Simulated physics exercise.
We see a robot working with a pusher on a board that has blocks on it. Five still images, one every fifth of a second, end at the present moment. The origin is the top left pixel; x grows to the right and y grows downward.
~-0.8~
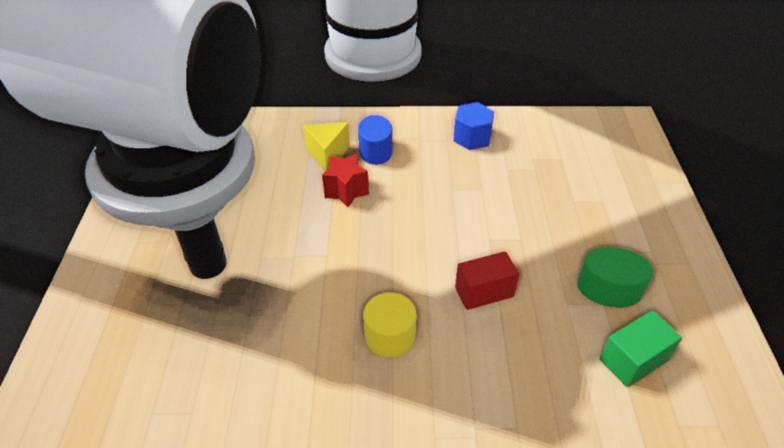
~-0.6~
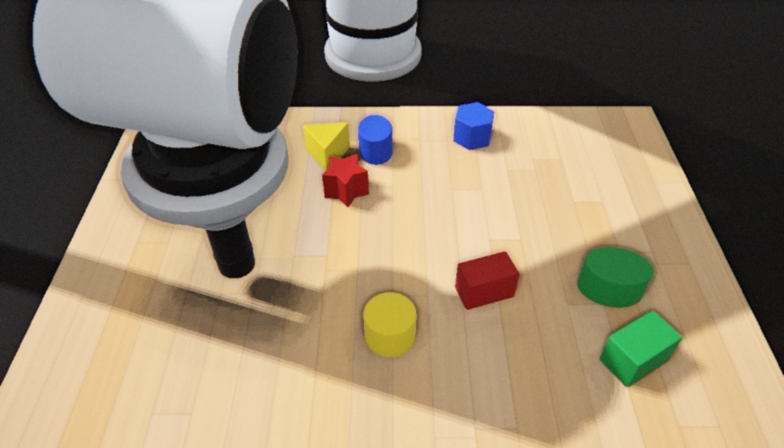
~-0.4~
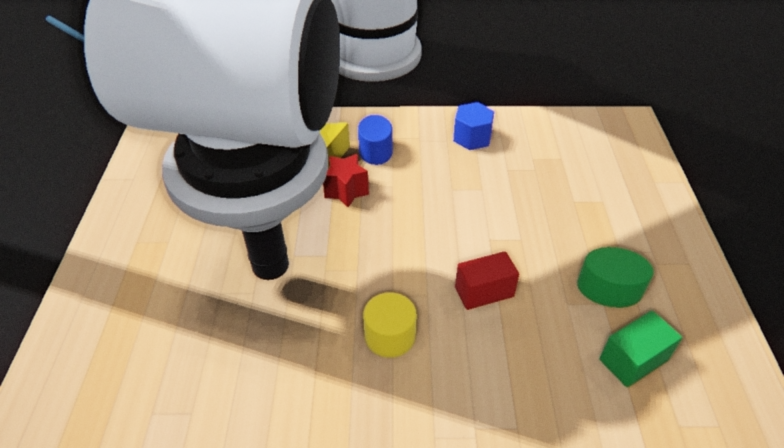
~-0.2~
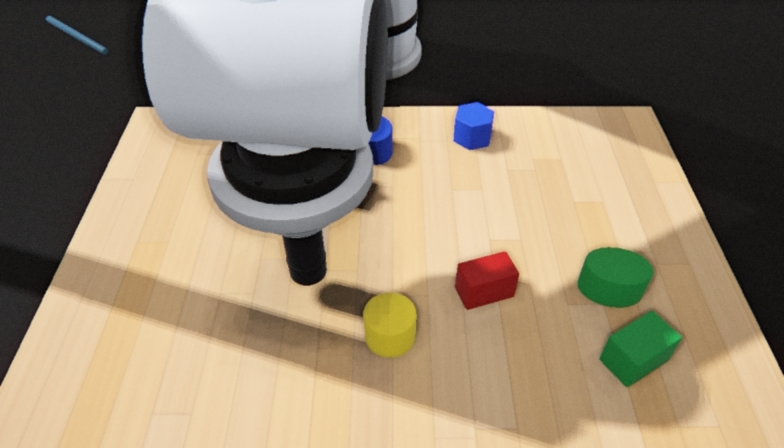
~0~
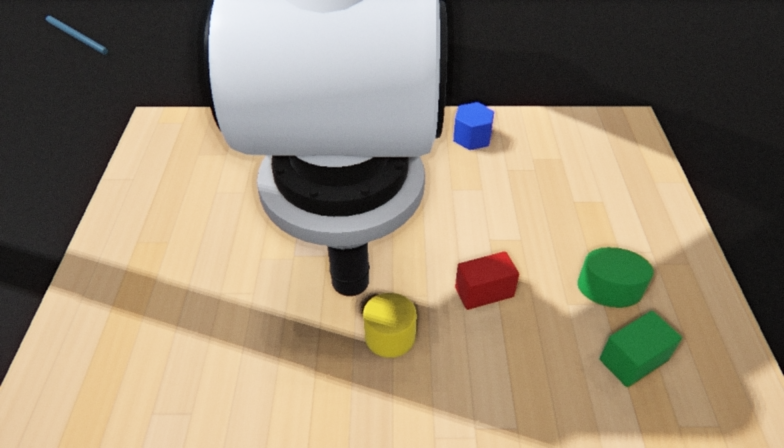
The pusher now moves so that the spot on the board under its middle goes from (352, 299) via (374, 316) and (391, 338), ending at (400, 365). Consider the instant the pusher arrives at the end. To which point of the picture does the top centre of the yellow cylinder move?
When the path ends, it will be at (440, 370).
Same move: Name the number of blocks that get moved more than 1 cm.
One gets moved.
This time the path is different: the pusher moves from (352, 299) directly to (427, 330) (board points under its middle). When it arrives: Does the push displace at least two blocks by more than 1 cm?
I expect not.
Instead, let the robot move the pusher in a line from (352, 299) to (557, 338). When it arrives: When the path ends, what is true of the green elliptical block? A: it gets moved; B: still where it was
The one that fits is B, still where it was.
The first path, step by step. Halfway along, pusher at (384, 312); yellow cylinder at (413, 336).
At the end, pusher at (400, 349); yellow cylinder at (440, 370); red rectangular block not moved.
